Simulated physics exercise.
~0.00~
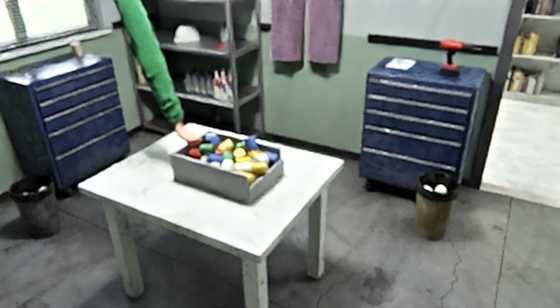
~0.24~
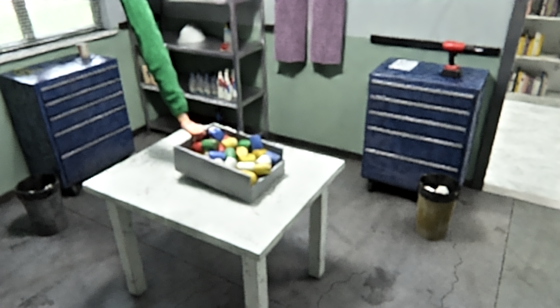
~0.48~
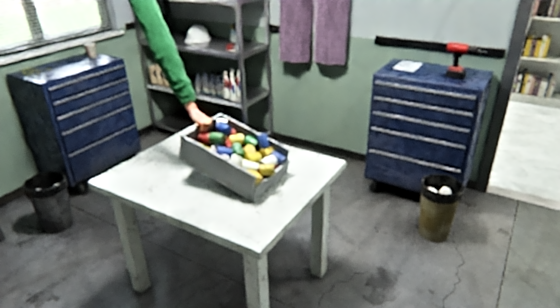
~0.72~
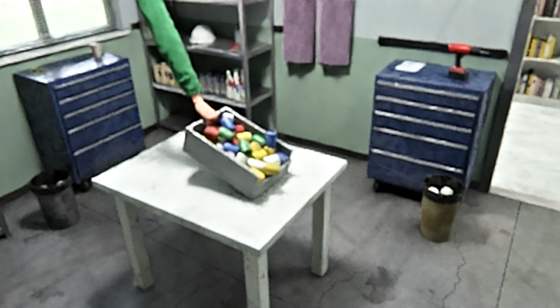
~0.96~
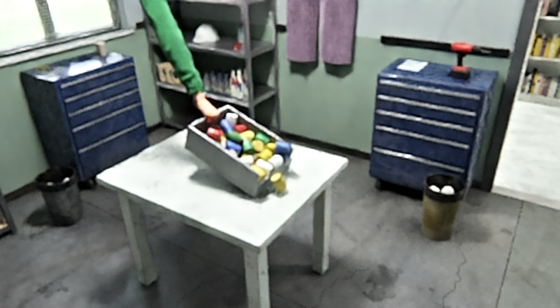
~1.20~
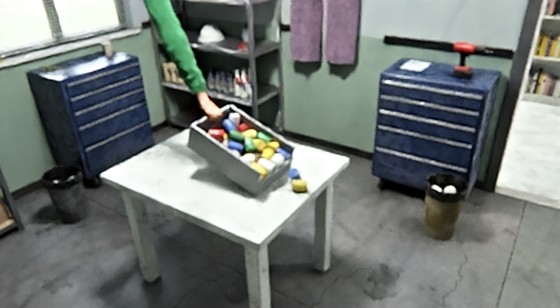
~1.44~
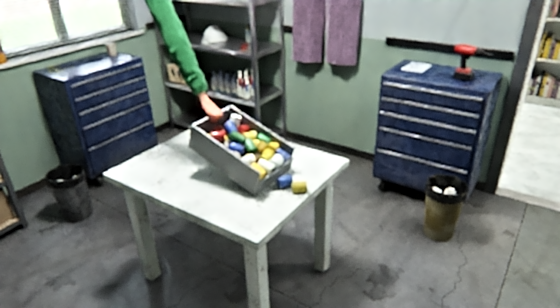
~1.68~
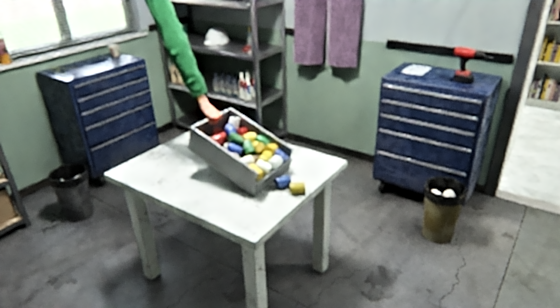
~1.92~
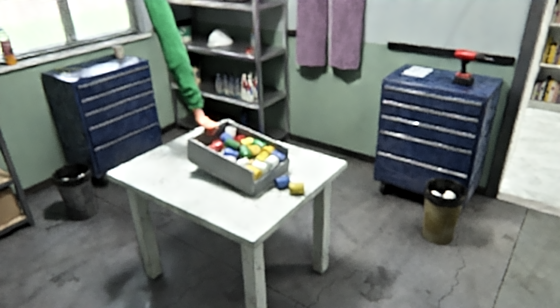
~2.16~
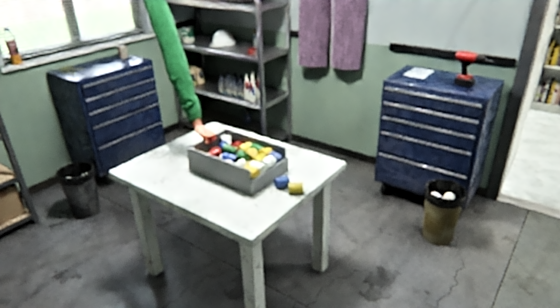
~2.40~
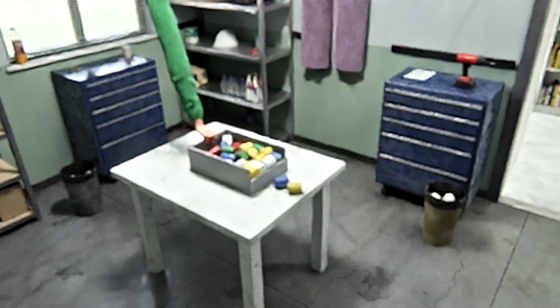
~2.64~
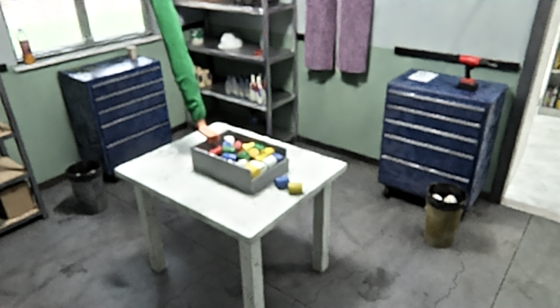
In a workshop, a hand tilts a grey box, spilling two colourful jars, then lowers it.
